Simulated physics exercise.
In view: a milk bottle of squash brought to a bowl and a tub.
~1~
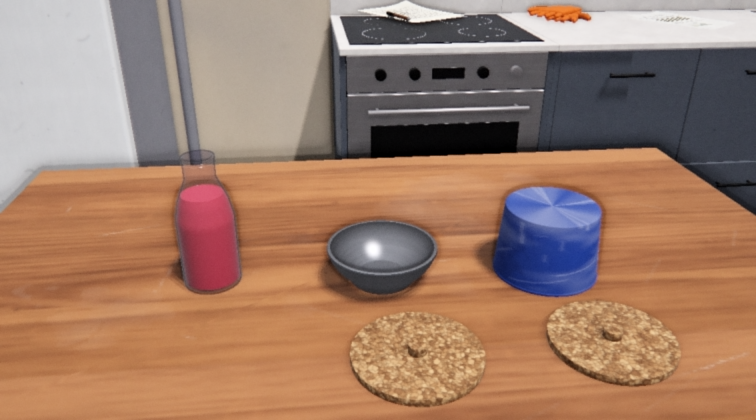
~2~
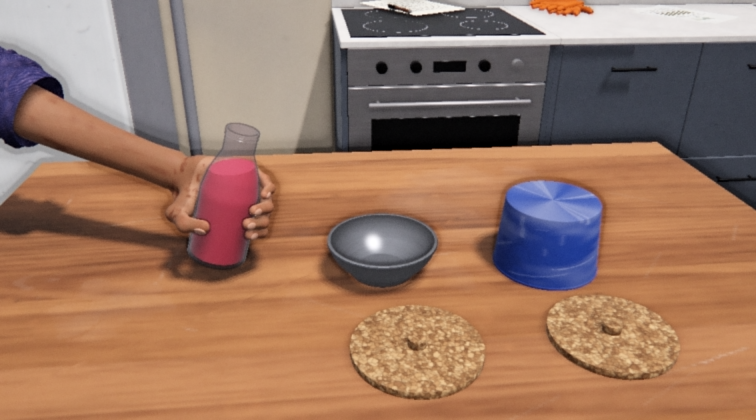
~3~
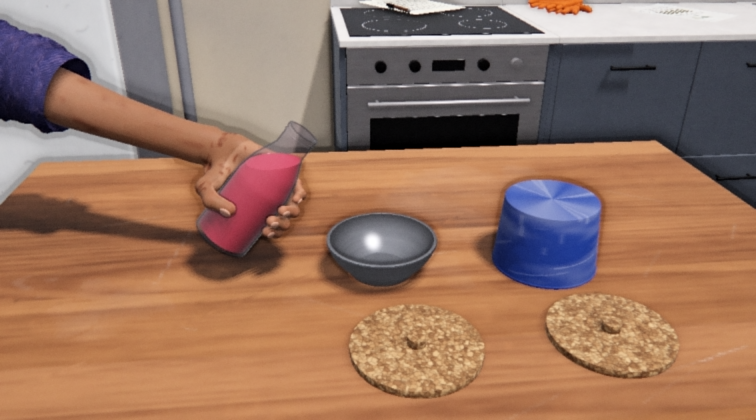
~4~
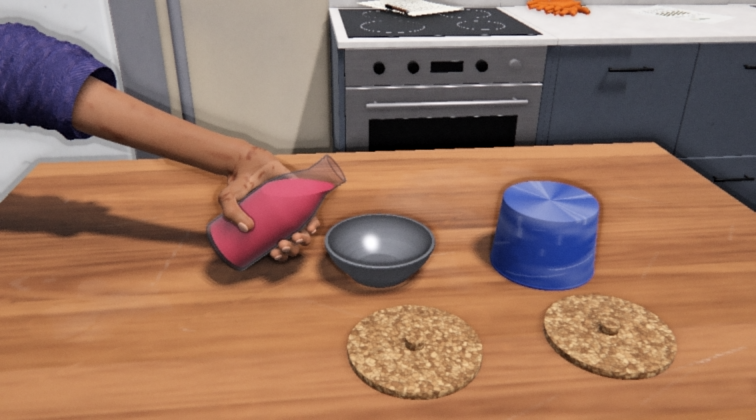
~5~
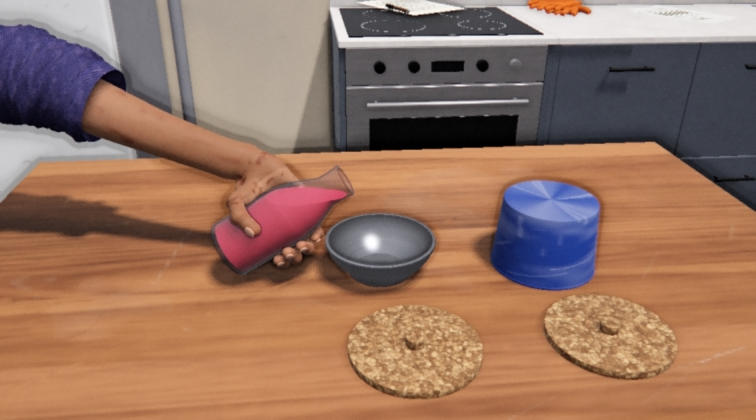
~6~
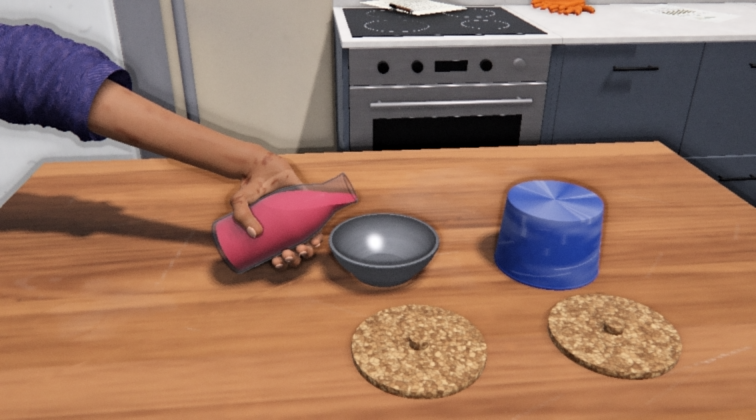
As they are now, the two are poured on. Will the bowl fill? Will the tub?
The bowl catches it and the tub gets none inside.
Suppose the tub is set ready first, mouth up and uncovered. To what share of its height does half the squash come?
I make it 20 per cent.
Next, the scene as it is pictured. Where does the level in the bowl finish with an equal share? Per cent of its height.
About 60 per cent.
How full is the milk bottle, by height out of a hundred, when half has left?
I make it 35 per cent.
Next, the squash goes into the bowl.
After that, it runs off the upturned base of the tub.
Finally, the bowl has its share inside; the tub is empty, in a puddle.
